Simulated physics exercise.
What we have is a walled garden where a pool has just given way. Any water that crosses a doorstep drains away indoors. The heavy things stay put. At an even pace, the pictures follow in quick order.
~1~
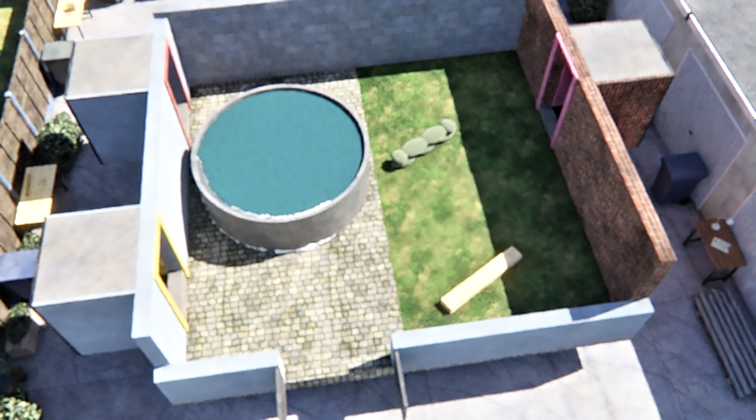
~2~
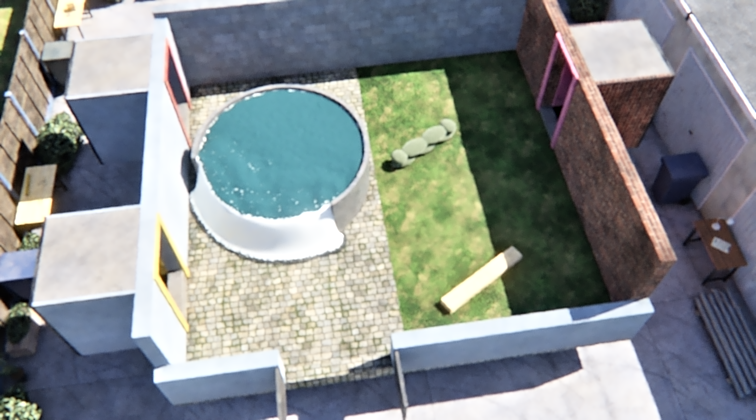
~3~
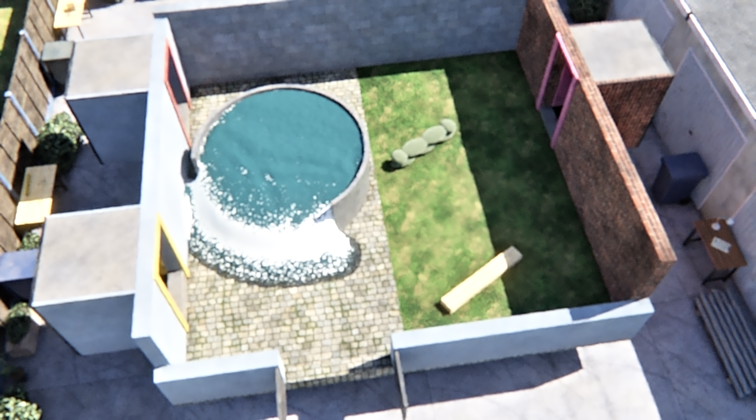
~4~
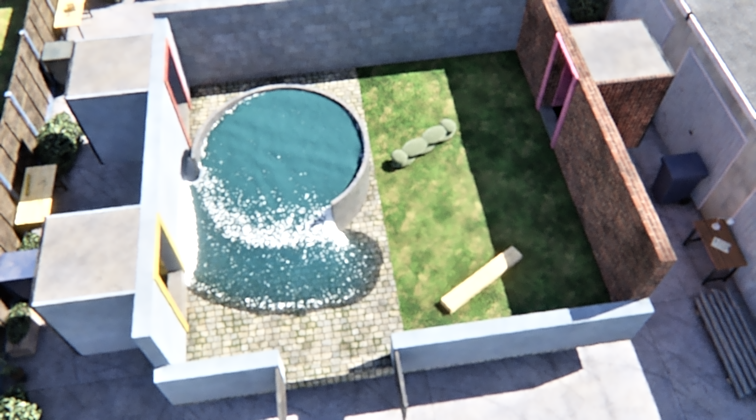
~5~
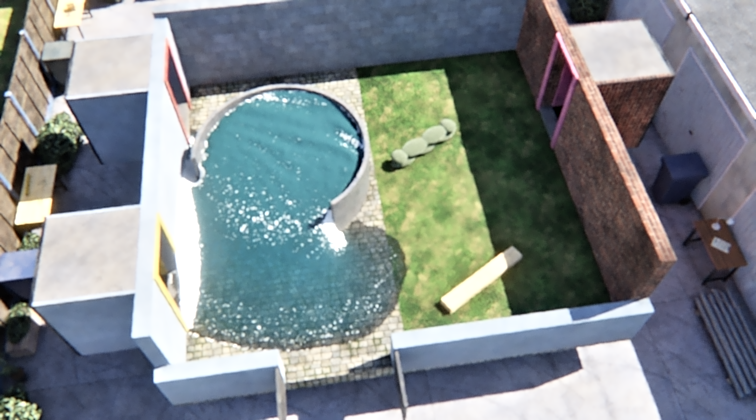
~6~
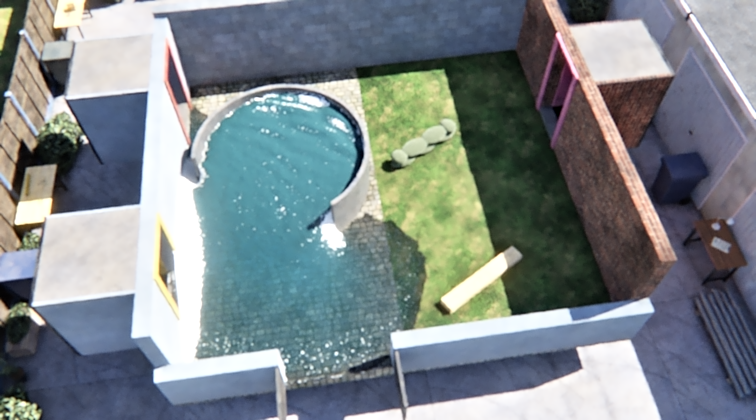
Teal water sits in a round grey pool on the left, on pale paving in a walled garden seen from a fixed, high viewpoint. Green grass lies to the right, with rounded grey-green shapes, a pale yellow beam and a brick wall with a pink frame. The pool's near side gives way, and water pours out in white froth, spreading steadily over the paving to the front wall and the grass edge.
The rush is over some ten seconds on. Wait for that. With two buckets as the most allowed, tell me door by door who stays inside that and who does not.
My prediction: The red door will not count as flooded; the yellow door will count as flooded; the pink door will not count as flooded.
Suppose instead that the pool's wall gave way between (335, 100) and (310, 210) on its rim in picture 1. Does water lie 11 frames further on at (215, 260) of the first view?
That spot ends up spared.
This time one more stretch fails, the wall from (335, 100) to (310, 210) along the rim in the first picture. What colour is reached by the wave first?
That would be the door marked pink.
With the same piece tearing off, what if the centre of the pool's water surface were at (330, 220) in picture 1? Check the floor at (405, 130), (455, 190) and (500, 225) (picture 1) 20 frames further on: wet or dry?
Going through the three places: Out of reach, out of reach, out of reach.
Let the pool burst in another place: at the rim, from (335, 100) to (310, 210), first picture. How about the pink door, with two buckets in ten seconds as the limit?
The pink one tops the limit.
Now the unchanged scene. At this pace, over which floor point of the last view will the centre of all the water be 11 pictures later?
I'd put my finger on (267, 249).
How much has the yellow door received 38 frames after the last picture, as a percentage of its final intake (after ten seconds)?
Something like 100 in a hundred.
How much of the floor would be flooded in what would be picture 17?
Around 35 in a hundred.
A moment on, water covers 35 % of the floor; the red door wet at the sill, nothing in, the yellow door under two buckets in, the pink door not reached.
Next, water covers 35 % of the floor; the red door wet at the sill, nothing in, the yellow door over two buckets in, the pink door not reached.
Then, water covers 55 % of the floor; the red door wet at the sill, nothing in, the yellow door far over two buckets in, the pink door not reached.
Later, water covers 85 % of the floor; the red door wet at the sill, nothing in, the yellow door far over two buckets in, the pink door wet at the sill, nothing in.
In the end, water covers 95 % of the floor; the red door wet at the sill, nothing in, the yellow door far over two buckets in, the pink door wet at the sill, nothing in.
